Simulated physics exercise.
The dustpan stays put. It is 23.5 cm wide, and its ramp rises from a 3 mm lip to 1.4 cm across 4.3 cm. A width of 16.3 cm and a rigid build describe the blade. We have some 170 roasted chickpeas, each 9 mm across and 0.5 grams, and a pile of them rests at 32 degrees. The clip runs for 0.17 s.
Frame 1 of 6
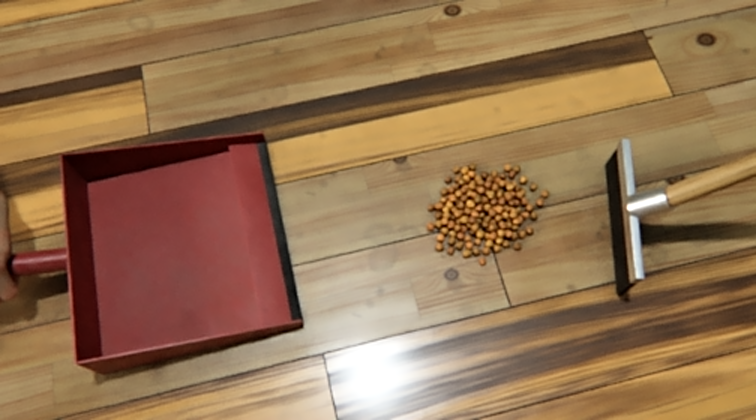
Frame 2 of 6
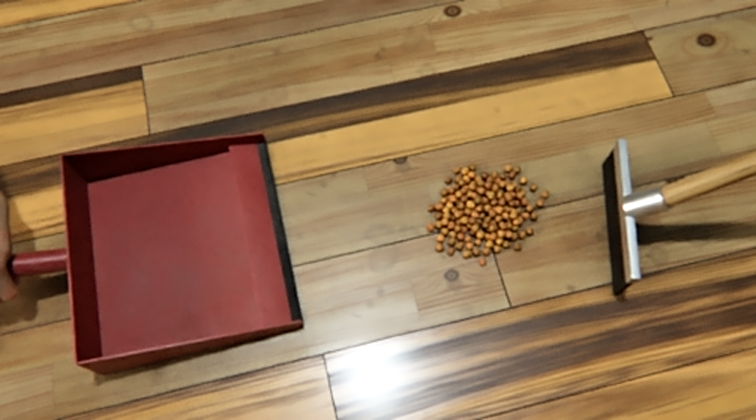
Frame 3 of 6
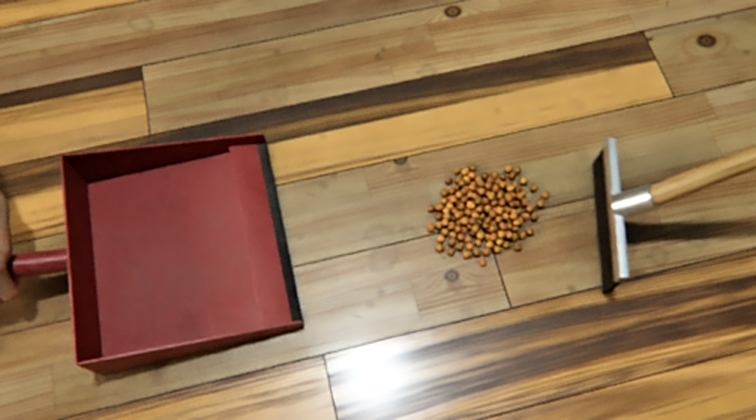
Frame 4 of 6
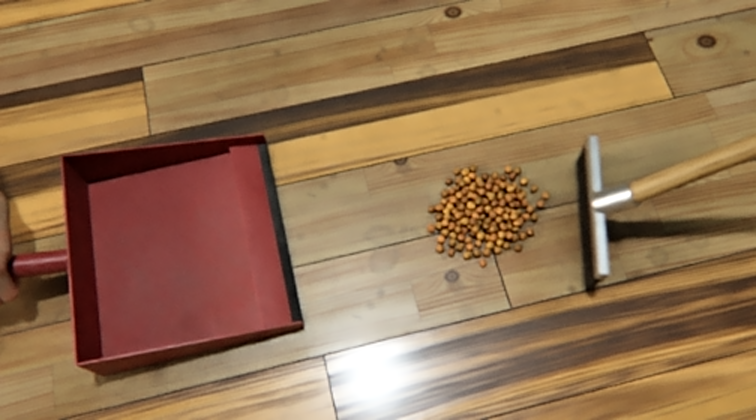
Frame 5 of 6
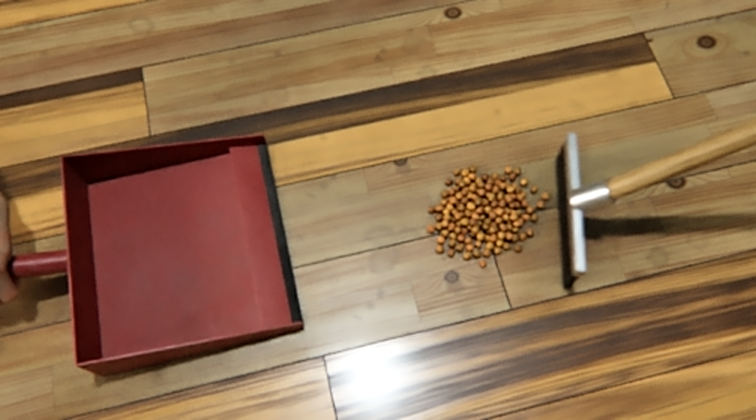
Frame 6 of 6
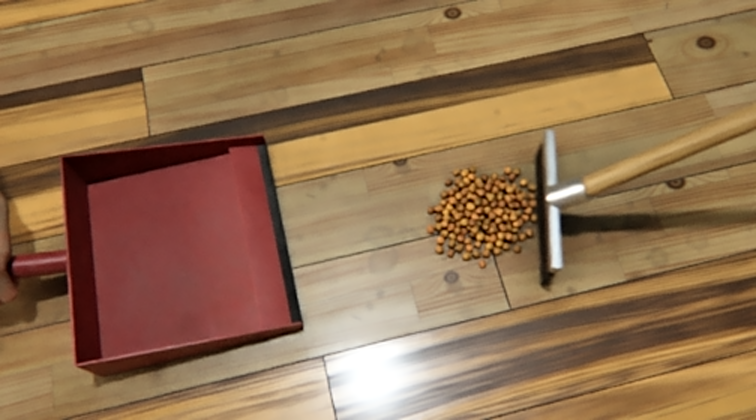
In this clip, a flat blade on a wooden handle slides left across a wooden floor toward a pile of small round orange-brown pieces, reaching its right edge, while a hand at left holds a red dustpan still.
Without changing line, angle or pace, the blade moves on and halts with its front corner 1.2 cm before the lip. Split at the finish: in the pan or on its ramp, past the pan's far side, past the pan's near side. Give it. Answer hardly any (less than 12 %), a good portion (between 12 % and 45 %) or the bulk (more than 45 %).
Pan: A good portion; far side: A good portion; near side: Hardly any.
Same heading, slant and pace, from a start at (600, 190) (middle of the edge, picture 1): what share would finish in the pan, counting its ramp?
15 %.
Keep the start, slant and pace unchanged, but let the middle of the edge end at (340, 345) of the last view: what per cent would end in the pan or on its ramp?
That comes to near 0 percent.
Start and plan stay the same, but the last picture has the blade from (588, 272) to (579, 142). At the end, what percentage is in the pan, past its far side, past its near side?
Pan 20; far 20; near 0.
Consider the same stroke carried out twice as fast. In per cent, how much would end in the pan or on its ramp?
Near 35 %.
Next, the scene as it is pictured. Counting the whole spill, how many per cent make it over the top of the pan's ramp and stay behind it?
It comes to some 5 per cent.
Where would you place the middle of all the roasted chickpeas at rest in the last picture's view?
At about (279, 181).
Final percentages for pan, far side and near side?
The pan holds 25 per cent at the end, the far side 20 per cent and the near side 5 per cent.
Then, 0.20 s after the last picture, middle of the blade 16 cm from the lip; 0 % over the lip, far side 0 %, near side 0 %.
Then, 0.33 s after the last picture, middle of the blade 8 cm from the lip; 0 % over the lip, far side 5 %, near side 5 %.
Then, 0.59 s after the last picture, middle of the blade 4 cm from the lip; 25 % over the lip, far side 20 %, near side 5 %.
In the end, pan 25 %, far side 20 %, near side 5 %, in front of the lip or behind the blade 55 %.
